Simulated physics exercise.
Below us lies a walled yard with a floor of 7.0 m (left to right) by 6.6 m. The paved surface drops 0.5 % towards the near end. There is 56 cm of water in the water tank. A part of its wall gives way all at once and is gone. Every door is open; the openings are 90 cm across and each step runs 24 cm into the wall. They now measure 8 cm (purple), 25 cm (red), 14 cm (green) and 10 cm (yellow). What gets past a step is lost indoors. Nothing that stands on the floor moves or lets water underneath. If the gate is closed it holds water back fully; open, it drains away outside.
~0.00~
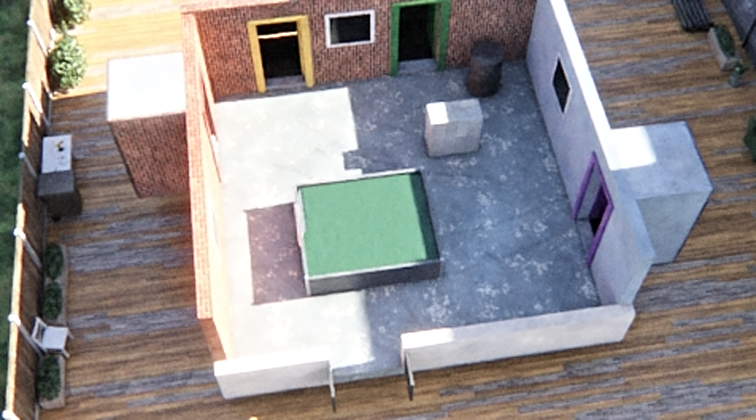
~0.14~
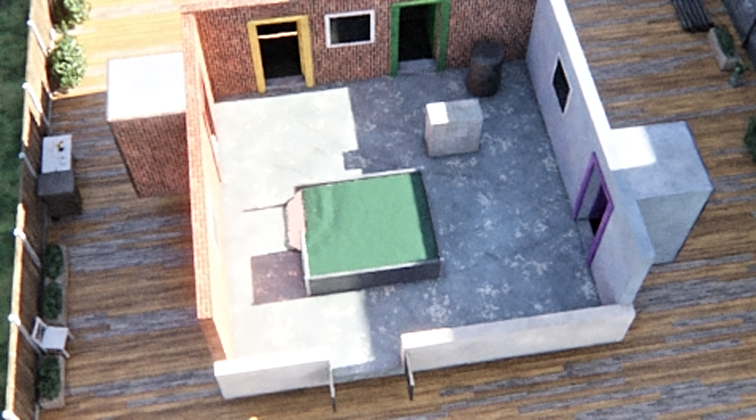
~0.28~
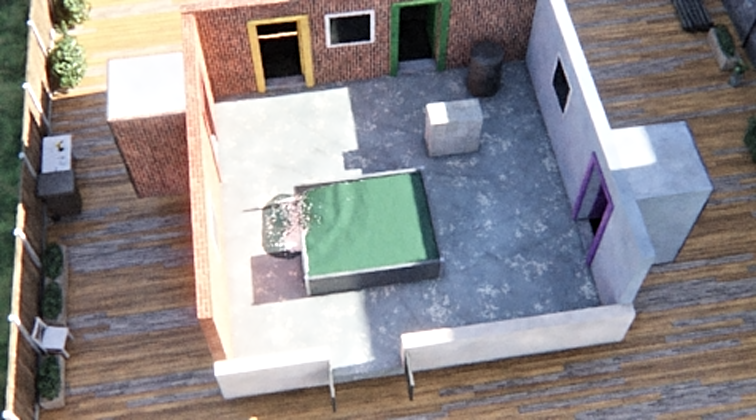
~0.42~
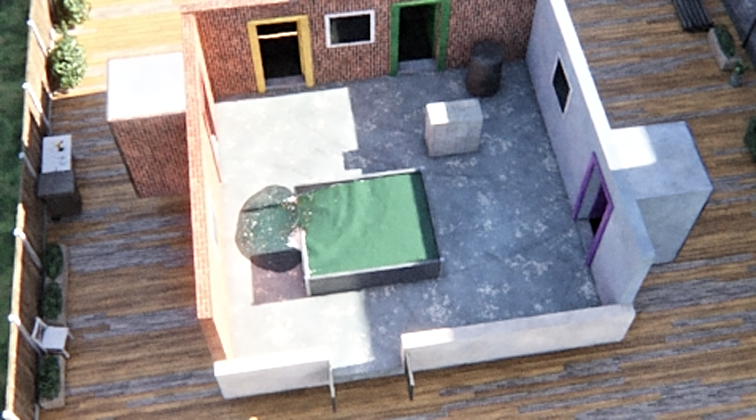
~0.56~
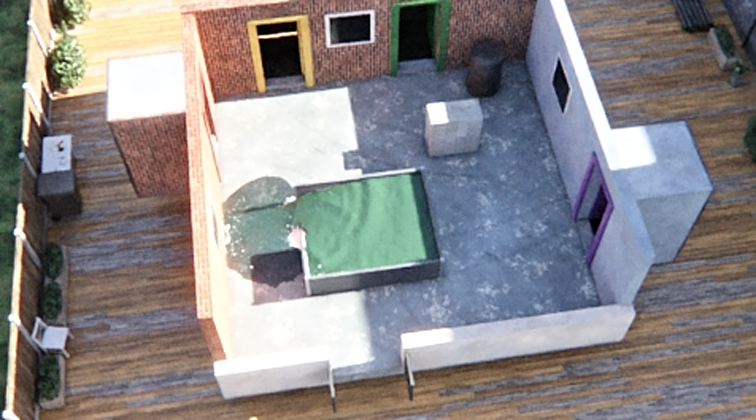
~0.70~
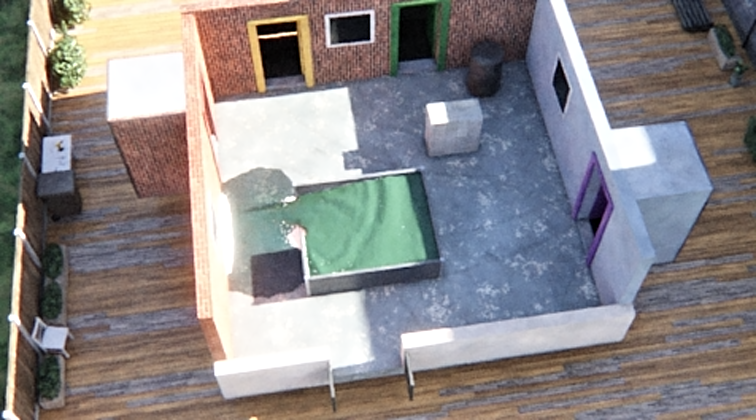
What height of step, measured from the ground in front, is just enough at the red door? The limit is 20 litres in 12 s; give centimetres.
At least 10.5 cm or so.
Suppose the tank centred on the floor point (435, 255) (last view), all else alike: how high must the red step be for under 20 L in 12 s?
About 9.5 cm.
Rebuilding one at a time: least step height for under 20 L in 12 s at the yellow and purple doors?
Roughly 10.5 cm at yellow and 5.5 cm at purple.
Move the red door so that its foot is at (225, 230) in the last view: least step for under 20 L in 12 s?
About 32 cm.
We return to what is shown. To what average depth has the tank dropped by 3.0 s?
About 32 cm.
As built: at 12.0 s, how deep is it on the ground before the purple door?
Some 8.5 cm.
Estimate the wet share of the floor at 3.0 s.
Near 30 per cent is wet.
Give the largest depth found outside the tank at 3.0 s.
About 30 cm.
After 1.4 s water covers 10 % of the floor, deepest (37 cm) near (234, 233); 13 cm at the red door, 0 litres in over its 25 cm step.
After 3.0 s water covers 30 % of the floor, deepest (30 cm) near (224, 227); 15 cm at the red door, 0 litres in over its 25 cm step.
After 12.0 s water covers 100 % of the floor, deepest (12 cm) near (507, 339); 4 cm at the red door, 0 litres in over its 25 cm step.
At the red door as built, the water arrived by 1.1 s and peaked near 17 cm at 2.0 s.
Run again over the same 12 s with other heights there, 30 litres in over 9 cm, 12 litres over 12 cm. The limit of 20 litres is kept from about 10.5 cm up.
